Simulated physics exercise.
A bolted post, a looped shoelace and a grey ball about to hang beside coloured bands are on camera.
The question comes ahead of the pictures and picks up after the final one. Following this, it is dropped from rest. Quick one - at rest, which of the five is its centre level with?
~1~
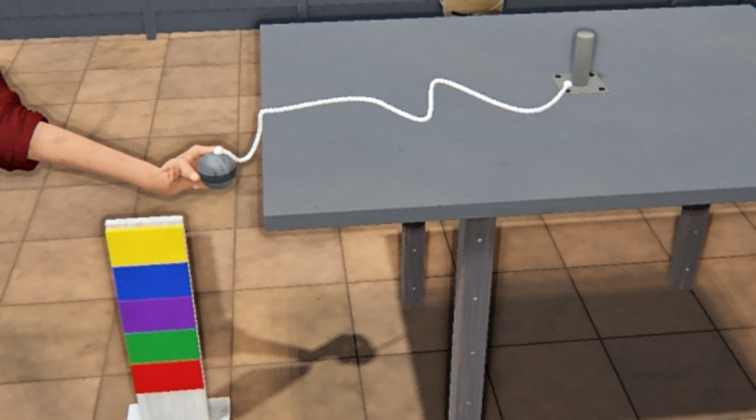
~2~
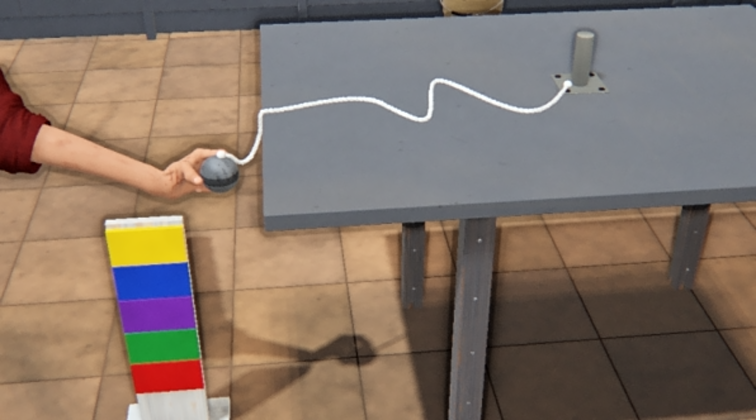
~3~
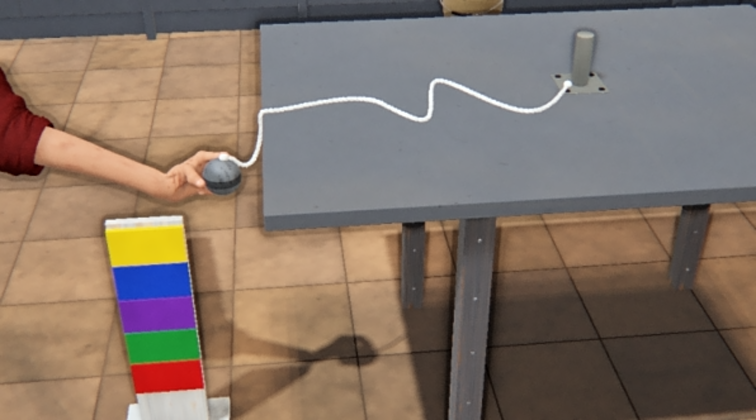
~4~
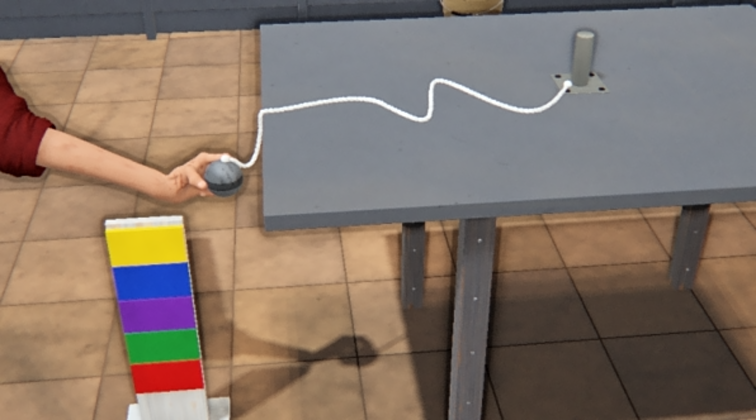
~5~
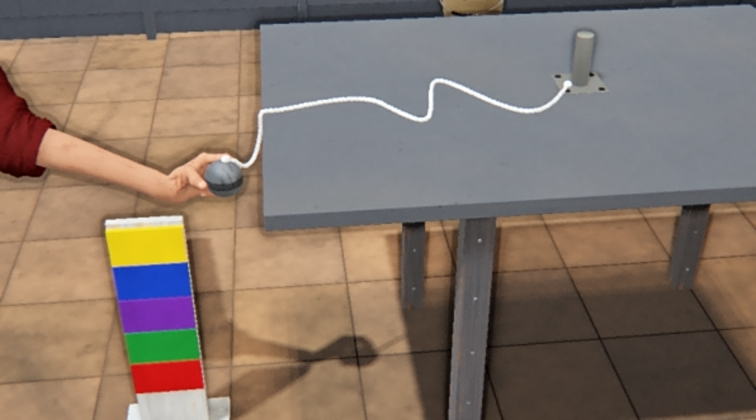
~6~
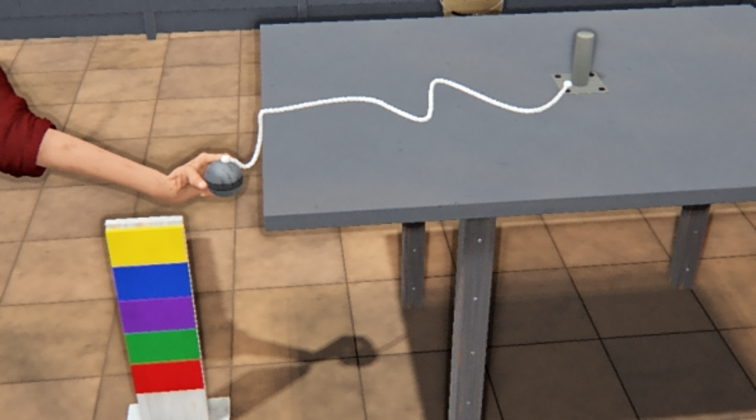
At green.
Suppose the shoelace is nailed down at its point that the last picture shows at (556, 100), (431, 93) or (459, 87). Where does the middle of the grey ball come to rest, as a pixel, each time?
Per try (px, approx.): (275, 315); (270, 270); (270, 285).
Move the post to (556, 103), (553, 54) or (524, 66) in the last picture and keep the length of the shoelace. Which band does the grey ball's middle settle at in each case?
Taking each post in turn, it's red, then green, then red.
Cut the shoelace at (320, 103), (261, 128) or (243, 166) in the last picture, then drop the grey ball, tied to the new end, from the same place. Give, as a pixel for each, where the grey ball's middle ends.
In that order: (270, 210), (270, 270) and (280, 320).
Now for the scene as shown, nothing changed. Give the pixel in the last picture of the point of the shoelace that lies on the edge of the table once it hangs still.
It's the point at about (400, 113).
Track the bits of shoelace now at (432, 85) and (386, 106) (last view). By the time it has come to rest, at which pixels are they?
Near (369, 103) and (263, 138).
Early on, ball near (282, 314); level with green.
Midway, ball near (270, 327); level with green.
Finally, ball near (279, 327); level with green. Its middle rests at the green band.
